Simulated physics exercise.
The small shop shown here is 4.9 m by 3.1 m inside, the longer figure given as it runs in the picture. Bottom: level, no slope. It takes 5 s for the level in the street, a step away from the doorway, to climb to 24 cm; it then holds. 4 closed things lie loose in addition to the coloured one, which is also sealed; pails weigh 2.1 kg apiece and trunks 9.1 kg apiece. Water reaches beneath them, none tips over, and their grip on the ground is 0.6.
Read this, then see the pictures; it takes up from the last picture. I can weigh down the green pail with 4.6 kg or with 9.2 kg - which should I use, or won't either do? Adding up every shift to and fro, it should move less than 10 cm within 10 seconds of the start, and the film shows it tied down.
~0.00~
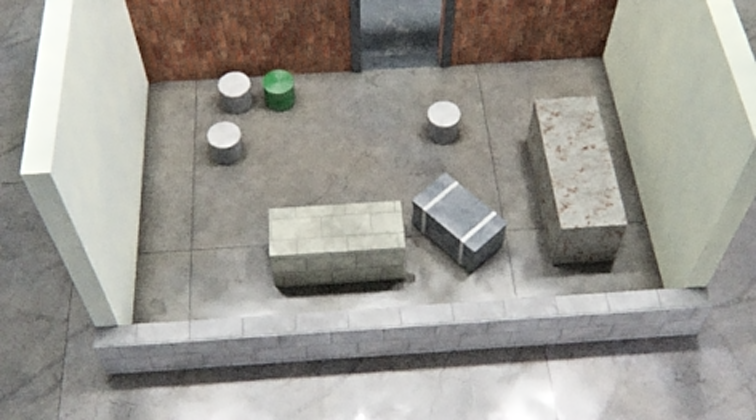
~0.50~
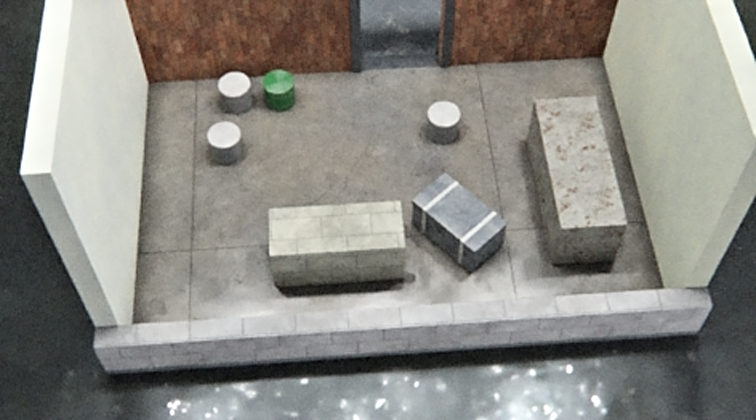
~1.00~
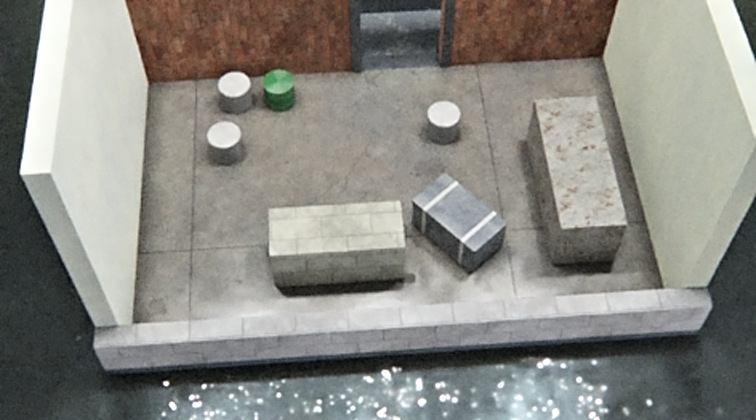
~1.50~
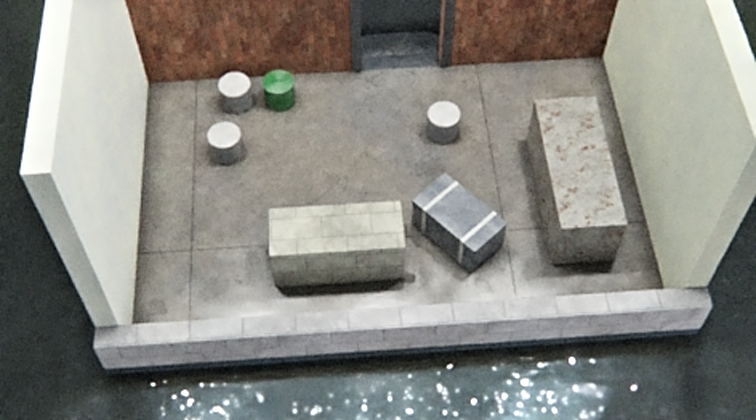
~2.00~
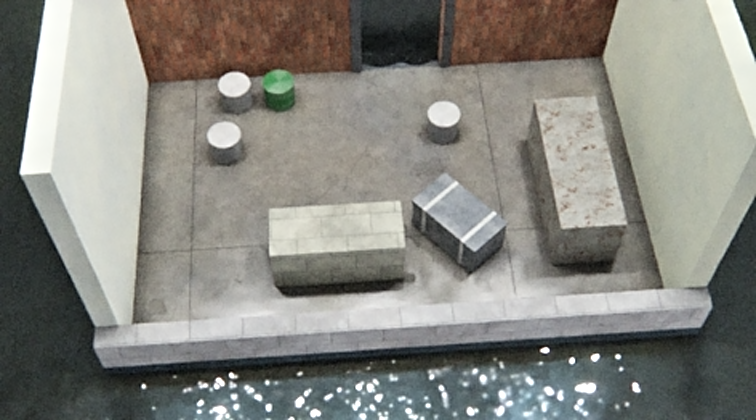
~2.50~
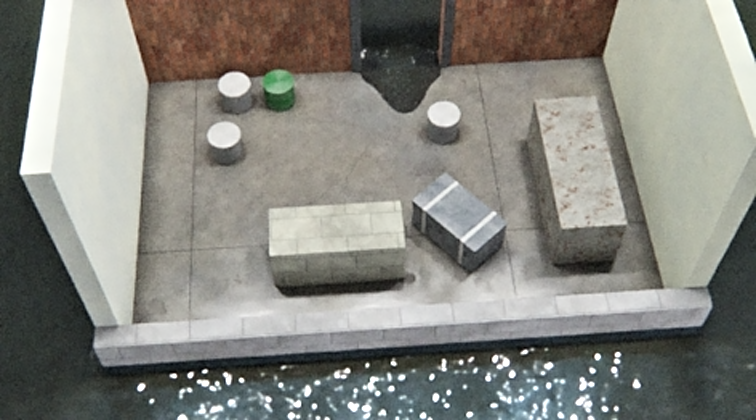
Go with the lighter one.
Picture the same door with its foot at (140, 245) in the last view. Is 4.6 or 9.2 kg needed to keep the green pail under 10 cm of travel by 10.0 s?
For that position, the smaller mass succeeds.
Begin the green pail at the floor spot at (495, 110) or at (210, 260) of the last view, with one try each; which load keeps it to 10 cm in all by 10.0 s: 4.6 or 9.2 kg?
Taking them in turn, the lighter mass keeps it, and only the heavier mass keeps it.
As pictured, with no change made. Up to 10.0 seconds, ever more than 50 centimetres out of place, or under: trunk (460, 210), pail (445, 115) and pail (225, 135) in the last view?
Listed order gives above limit, above limit, within limit.
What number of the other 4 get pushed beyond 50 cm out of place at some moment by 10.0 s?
Total: 2.
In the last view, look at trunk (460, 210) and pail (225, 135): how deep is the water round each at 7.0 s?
Roughly 9 and 2 cm.
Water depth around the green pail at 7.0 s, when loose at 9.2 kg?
Close to 1 cm deep.
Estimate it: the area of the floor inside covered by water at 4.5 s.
5.5 m2.
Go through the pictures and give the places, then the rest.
The first picture shows the green pail at (278, 82) rests on the ground; water covers 0.0 m2; 0 of 5 have shifted.
The second picture shows the green pail at (278, 82) rests on the ground; 0.0 m2 under water; 0 of 5 have shifted.
The third picture shows the green pail at (278, 82), on the bottom; 0.0 m2 under water; 0 of 5 have shifted.
The fourth picture shows the green pail at (278, 82), on the bottom; water covers 0.0 m2; 0 of 5 have shifted.
The fifth picture shows the green pail at (278, 82), on the bottom; water covers 0.0 m2; 0 of 5 have shifted.
The sixth picture shows the green pail at (278, 82), on the bottom; 0.3 m2 under water; 0 of 5 have shifted.
After 3.5 s the green pail would be 0 cm from its start with 4.6 kg and 0 cm from its start with 9.2 kg; 0 cm of water round it then.
After 4.5 s the green pail would be 0 cm from its start with 4.6 kg and 0 cm from its start with 9.2 kg; 0 cm of water round it then.
After 7.0 s the green pail would be 0 cm from its start with 4.6 kg and 0 cm from its start with 9.2 kg; 1 cm of water round it then.
After 10.0 s the green pail would be 0 cm from its start with 4.6 kg and 0 cm from its start with 9.2 kg; 3 cm of water round it then.
